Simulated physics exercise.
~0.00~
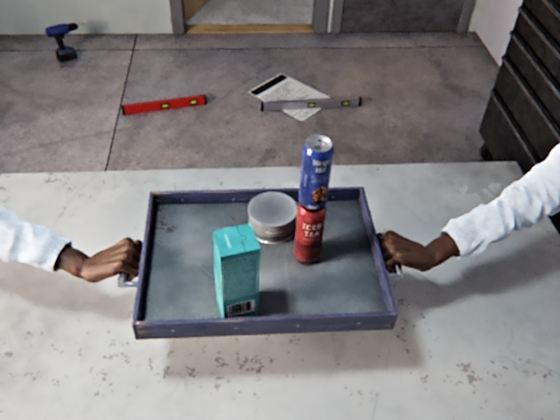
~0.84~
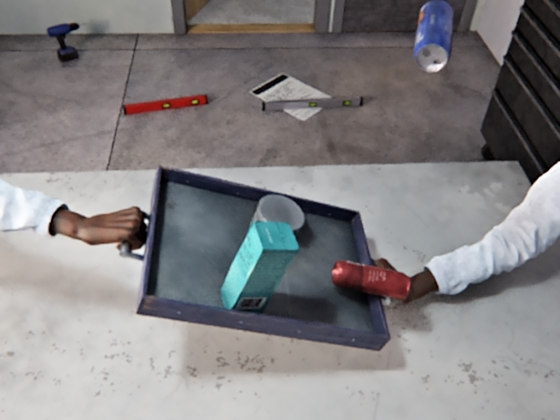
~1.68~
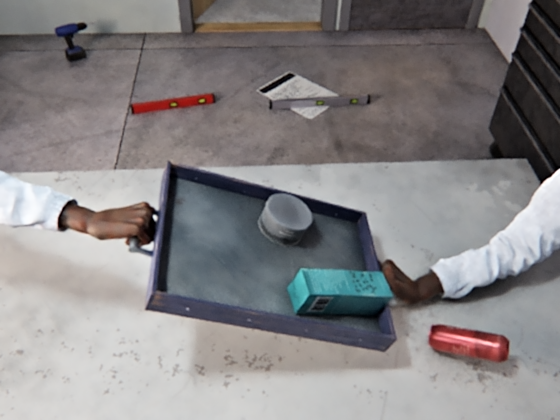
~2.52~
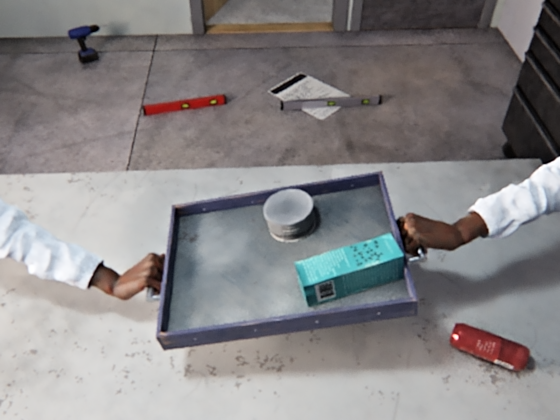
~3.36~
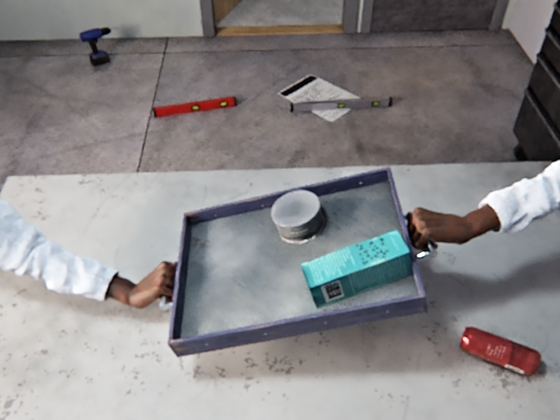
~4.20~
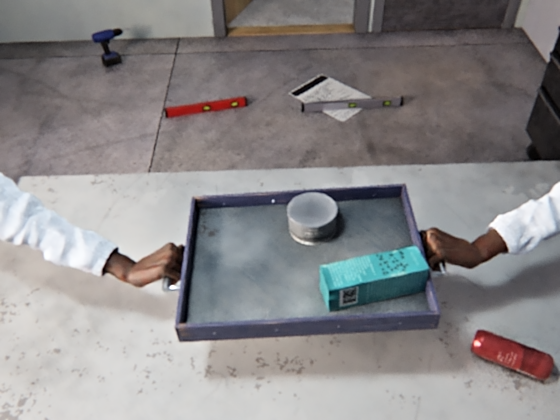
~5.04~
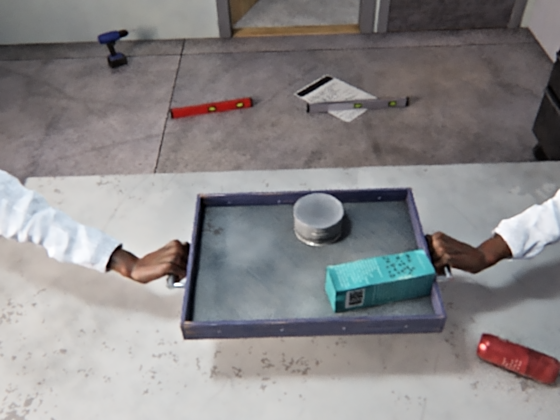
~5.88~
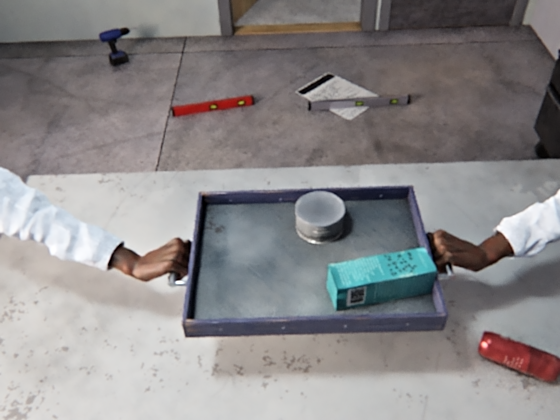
The video shows two hands tilting a tray right edge down, so a stacked blue can and red can fall off and a turquoise carton tips over. The hands then tilt it the other way and level it, with the carton on its side and the grey tub upright.
